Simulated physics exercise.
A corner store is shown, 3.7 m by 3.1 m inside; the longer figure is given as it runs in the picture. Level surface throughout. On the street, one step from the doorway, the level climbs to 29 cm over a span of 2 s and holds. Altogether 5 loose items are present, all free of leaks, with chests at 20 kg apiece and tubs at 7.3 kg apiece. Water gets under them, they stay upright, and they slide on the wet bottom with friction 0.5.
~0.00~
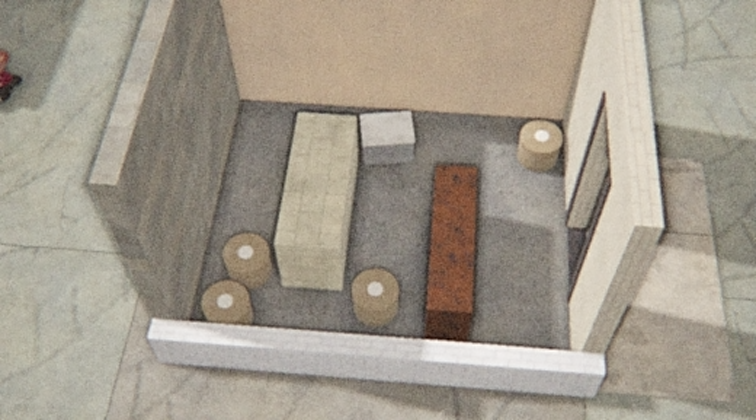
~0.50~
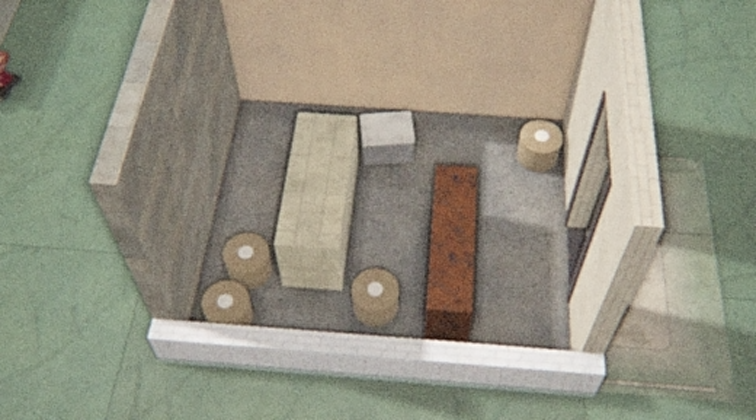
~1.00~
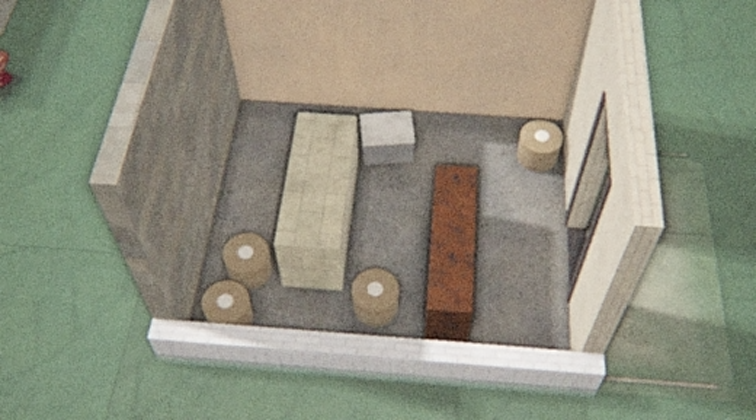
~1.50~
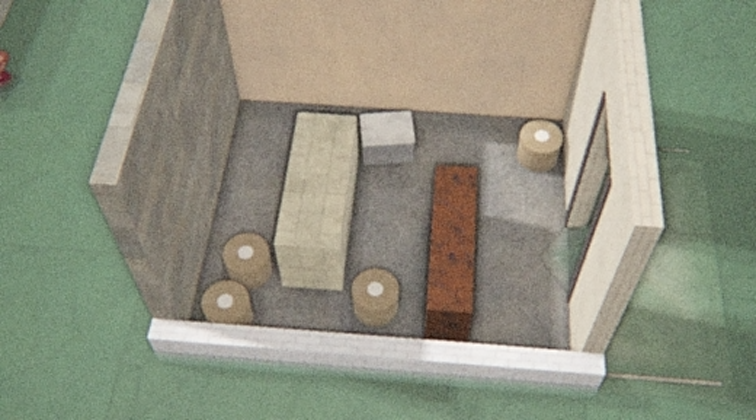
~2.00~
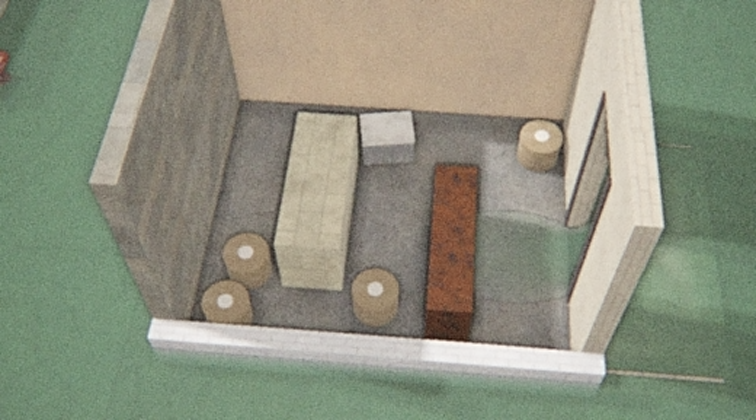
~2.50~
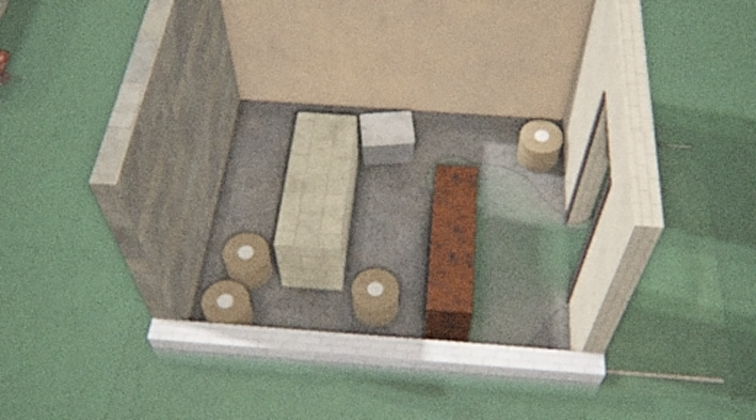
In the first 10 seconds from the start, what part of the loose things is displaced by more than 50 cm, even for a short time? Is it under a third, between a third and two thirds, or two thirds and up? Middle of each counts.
Some: A third to two thirds.
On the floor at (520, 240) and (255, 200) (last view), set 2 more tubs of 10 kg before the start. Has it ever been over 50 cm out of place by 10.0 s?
Well, the first one tops the mark, and the second stays inside the mark.
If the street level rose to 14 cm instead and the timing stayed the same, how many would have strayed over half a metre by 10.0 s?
Then it comes to 0.
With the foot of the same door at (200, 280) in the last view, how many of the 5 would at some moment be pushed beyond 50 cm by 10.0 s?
The answer then is 5.
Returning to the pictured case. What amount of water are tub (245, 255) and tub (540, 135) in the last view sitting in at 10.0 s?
19 and 13 cm.
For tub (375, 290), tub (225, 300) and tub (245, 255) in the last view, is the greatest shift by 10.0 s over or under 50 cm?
So that's inside it for the first, beyond it for the second and inside it for the last.
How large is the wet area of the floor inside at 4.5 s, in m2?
About 8.0 m2.
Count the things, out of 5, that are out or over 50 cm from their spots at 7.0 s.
Count: 1.
After 3.5 s 0 of 5 are over 50 cm from their spots; 0 afloat.
After 4.5 s 0 of 5 are over 50 cm from their spots; 1 afloat.
After 7.0 s 1 of 5 are over 50 cm from their spots; 4 afloat.
After 10.0 s 1 of 5 are over 50 cm from their spots, and 3 have been at some point; 5 afloat.
